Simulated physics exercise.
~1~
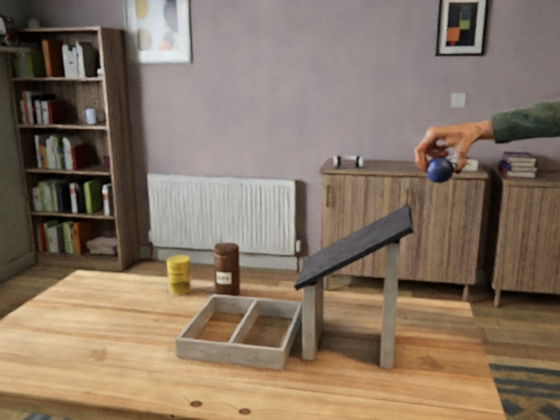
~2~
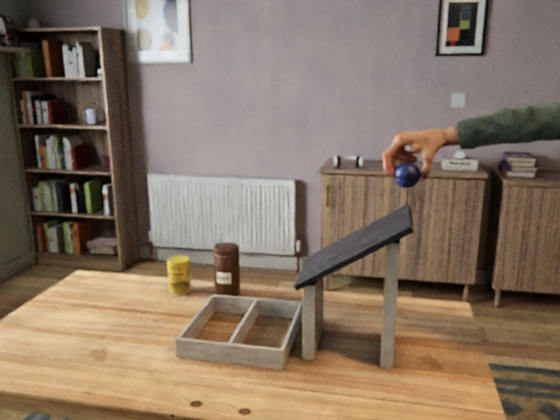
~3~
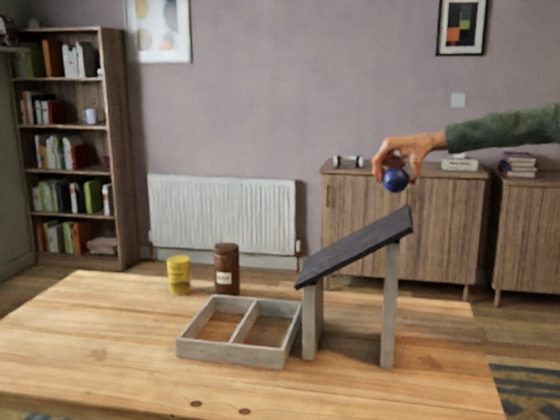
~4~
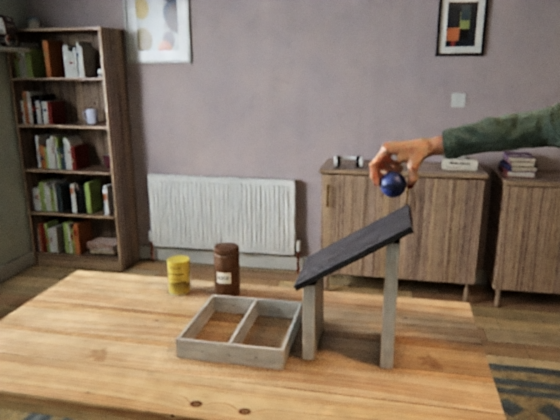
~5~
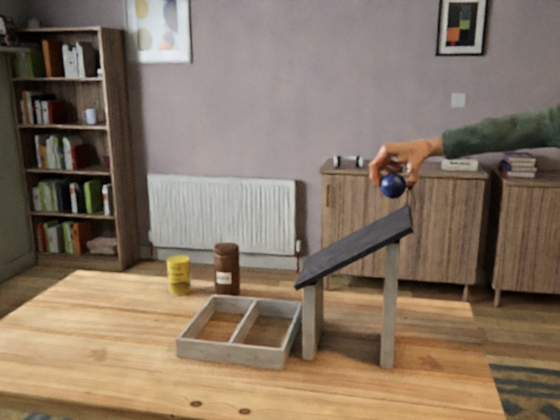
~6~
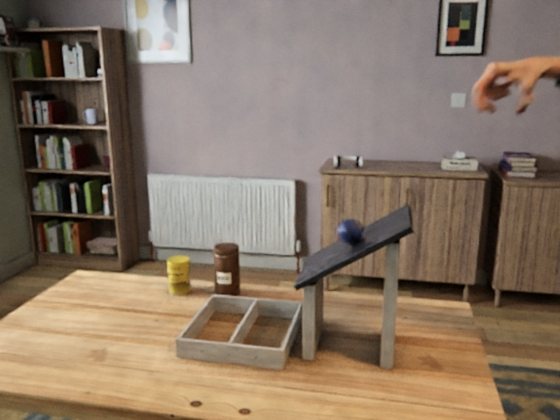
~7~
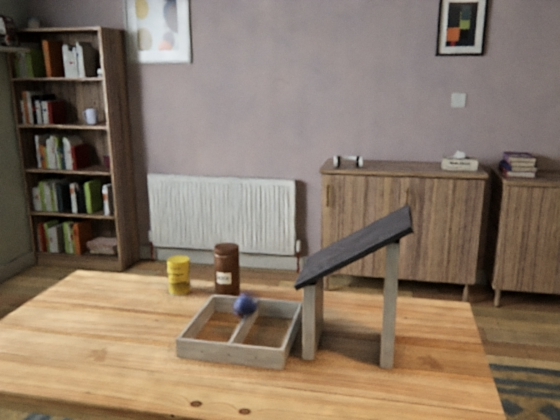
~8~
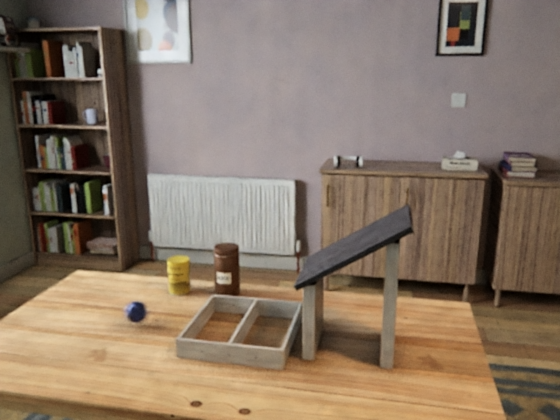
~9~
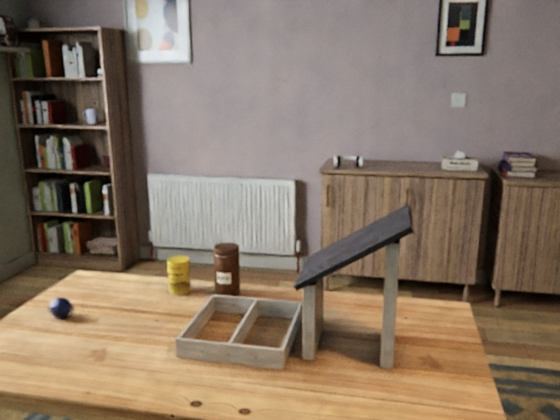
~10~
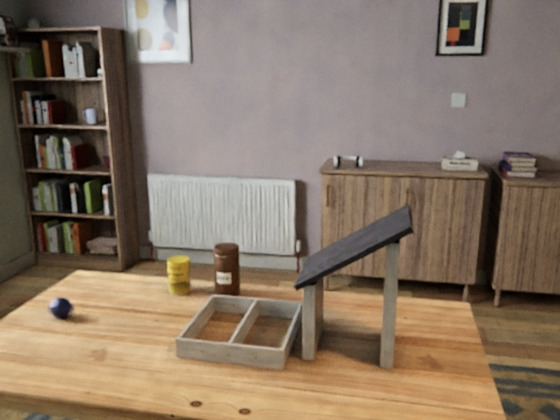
A hand releasing a blue ball onto a sloping board, the ball rolling down, passing over an open tray and stopping at the table's left.
